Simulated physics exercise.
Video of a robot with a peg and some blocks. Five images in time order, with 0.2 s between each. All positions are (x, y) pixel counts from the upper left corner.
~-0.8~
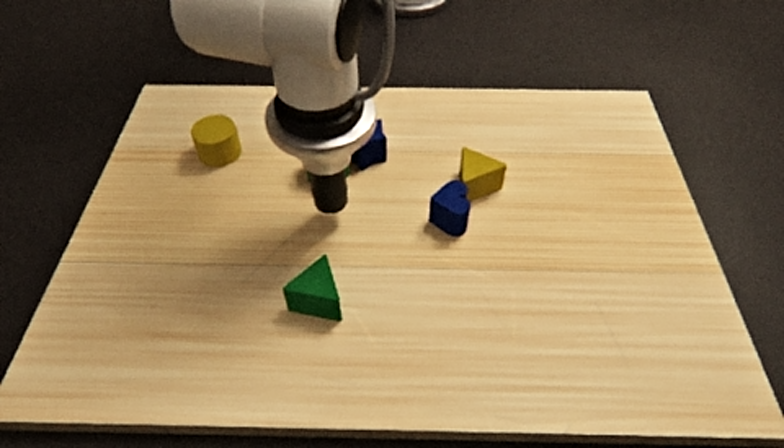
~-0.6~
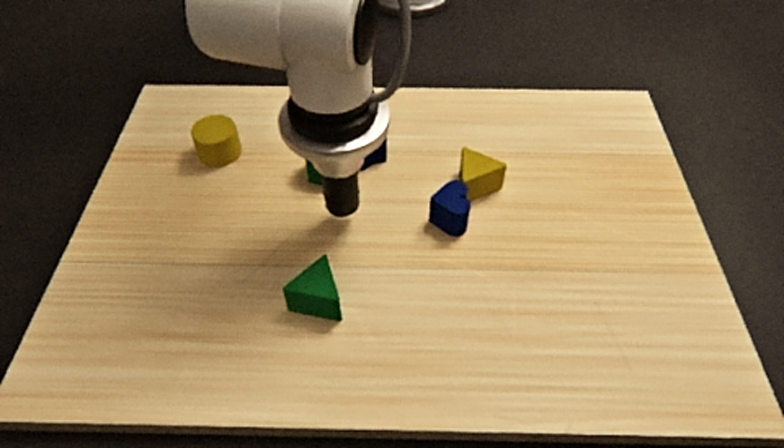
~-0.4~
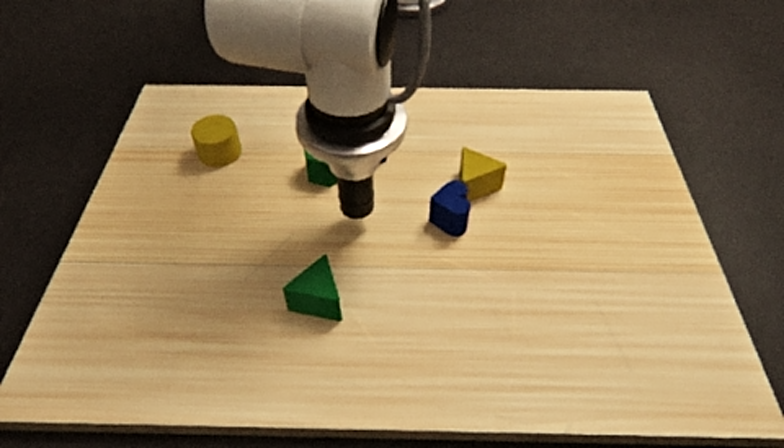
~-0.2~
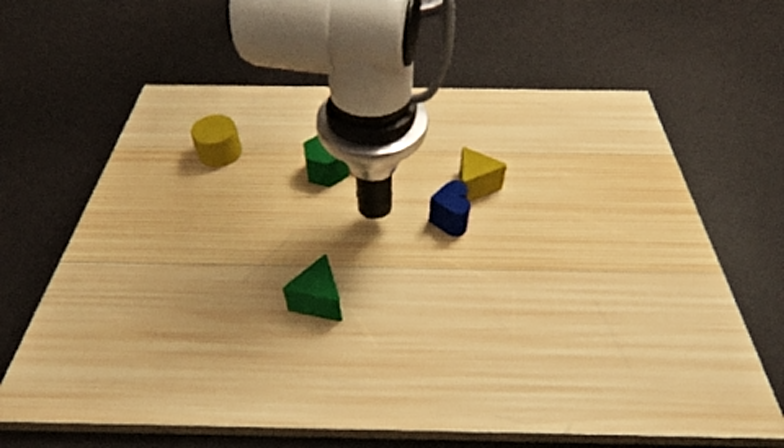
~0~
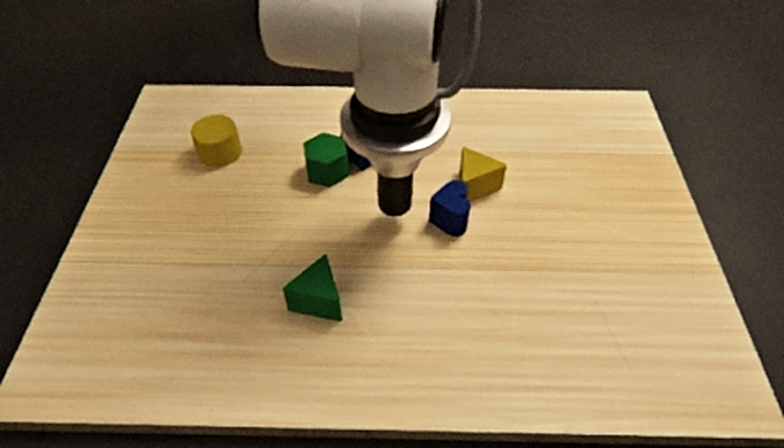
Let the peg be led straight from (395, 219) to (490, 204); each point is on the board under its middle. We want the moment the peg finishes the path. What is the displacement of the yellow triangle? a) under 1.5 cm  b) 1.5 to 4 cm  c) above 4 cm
Correct choice: B.
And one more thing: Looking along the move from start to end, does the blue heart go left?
No - that is not the case.
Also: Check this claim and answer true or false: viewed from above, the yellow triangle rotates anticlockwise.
That claim is true.
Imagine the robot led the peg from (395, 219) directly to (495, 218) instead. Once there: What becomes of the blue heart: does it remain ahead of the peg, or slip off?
I'd say it is still being pushed.
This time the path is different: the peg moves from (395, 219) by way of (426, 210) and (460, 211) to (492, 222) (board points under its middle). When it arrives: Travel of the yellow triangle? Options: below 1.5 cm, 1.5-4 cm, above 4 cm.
Once the path is done, the yellow triangle lies within 1.5 cm of its present place.
On the path given first. Halfway along, peg at (445, 198); blue heart at (479, 199).
At the end, peg at (493, 190); blue heart at (510, 205), turned 30° clockwise; yellow triangle at (492, 155), turned 60° anticlockwise.
